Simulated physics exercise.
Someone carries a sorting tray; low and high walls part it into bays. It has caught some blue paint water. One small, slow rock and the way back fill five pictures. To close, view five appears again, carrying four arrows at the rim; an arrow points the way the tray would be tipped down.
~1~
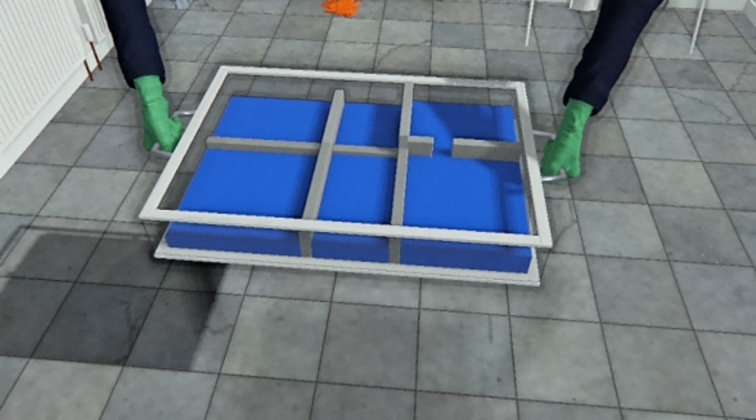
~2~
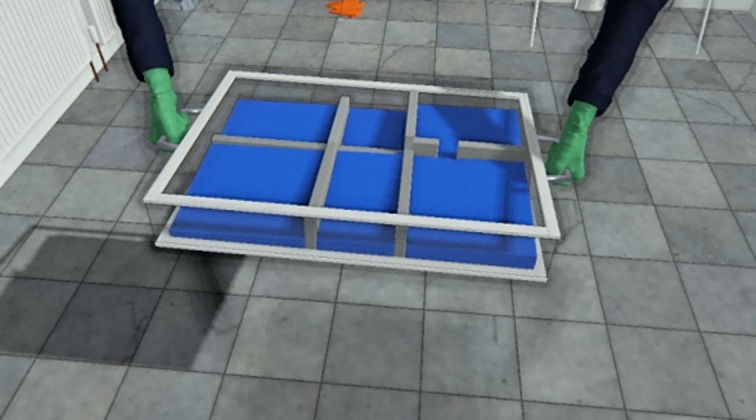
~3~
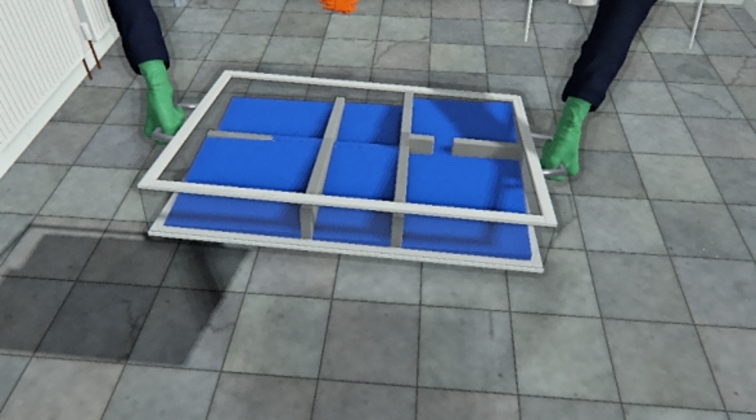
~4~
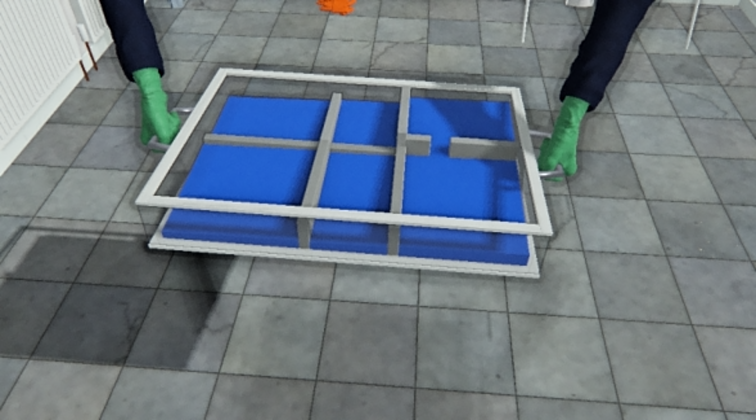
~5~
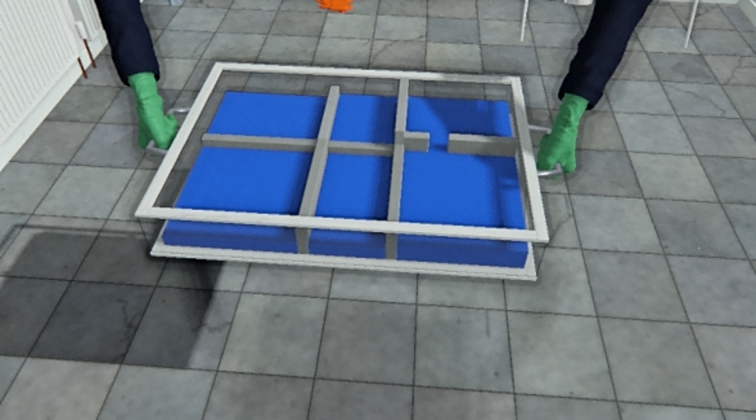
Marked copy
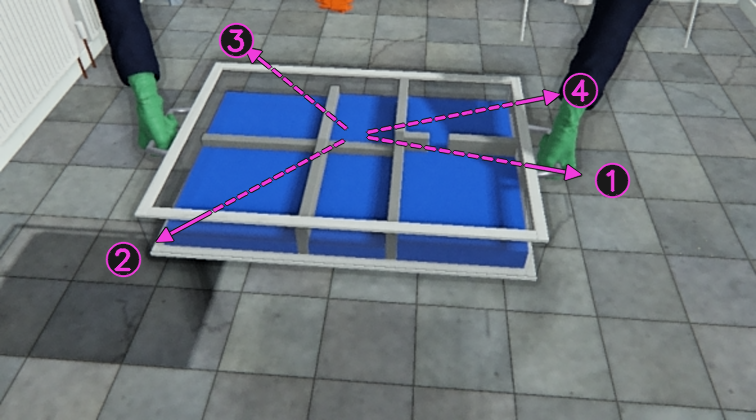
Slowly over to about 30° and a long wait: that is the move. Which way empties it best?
It is 2.
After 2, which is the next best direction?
Direction 3.
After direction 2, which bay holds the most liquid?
The front left bay.
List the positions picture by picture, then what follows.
In the first picture, the tray is level; deepest in the back right bay, at (460, 128), shallowest in the front left.
In the second picture, tipped about 6° down to the back; no wall is crossed.
In the third picture, tipped about 9° down to the back; liquid runs over two walls.
In the fourth picture, tipped about 5° down to the back; no wall is crossed.
In the fifth picture, the tray is level; deepest in the back right bay, at (456, 123), shallowest in the front left.
In magenta, 1 ends at (575, 173); 2 ends at (161, 238); 3 ends at (249, 51); 4 ends at (554, 95).
With 1, about 49 % stays in the tray, the largest part in the front right bay.
With 2, about 23 % stays in the tray, the largest part in the front left bay.
With 3, about 29 % stays in the tray, the largest part in the back left bay.
With 4, about 43 % stays in the tray, the largest part in the back right bay.
